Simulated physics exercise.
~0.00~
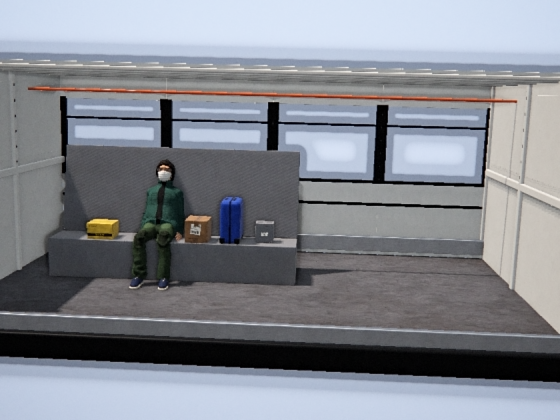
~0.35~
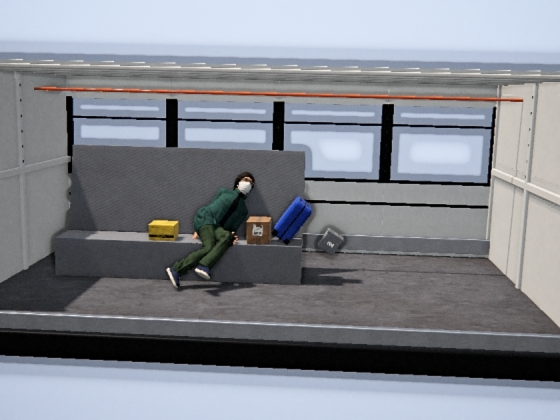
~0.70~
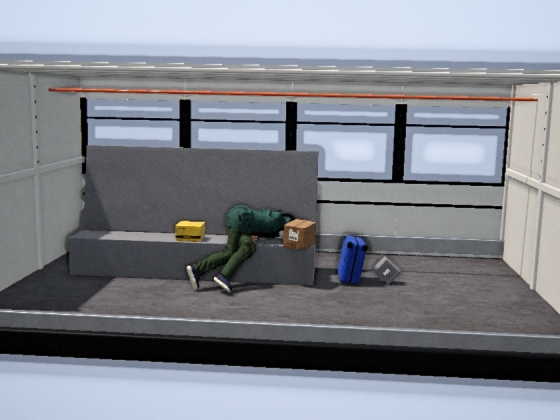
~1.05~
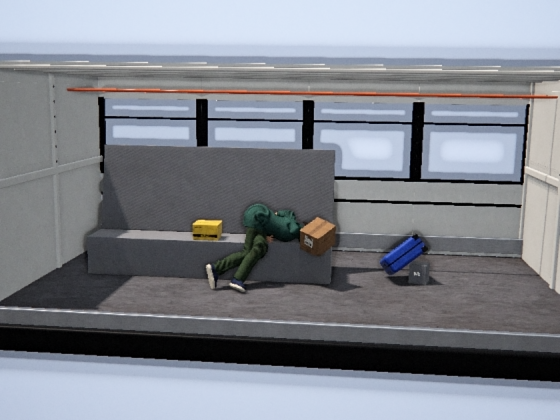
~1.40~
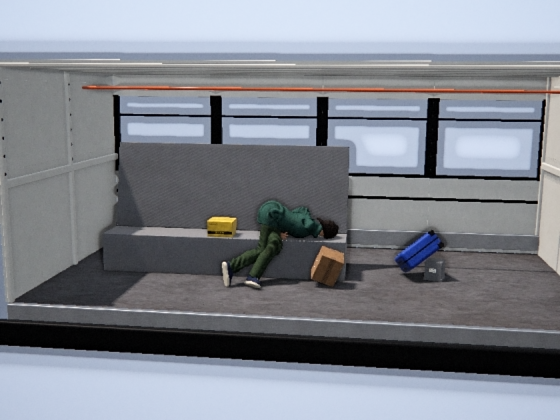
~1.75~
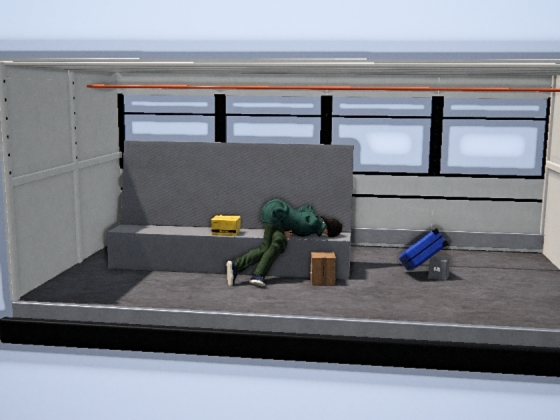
The clip opens on a masked passenger in green sitting upright on a grey bench, with a yellow carton on the left and a brown box, a blue case and a grey tub on the right. Suddenly everything lurches rightward, the passenger toppling sideways as the case tips and the tub leaves the bench. The case follows it to the floor, and both tumble farther right. The slumped passenger folds over the seat while the box tips off the edge. Finally, the box rests below, the case leans by the tub, and the carton remains on the bench.
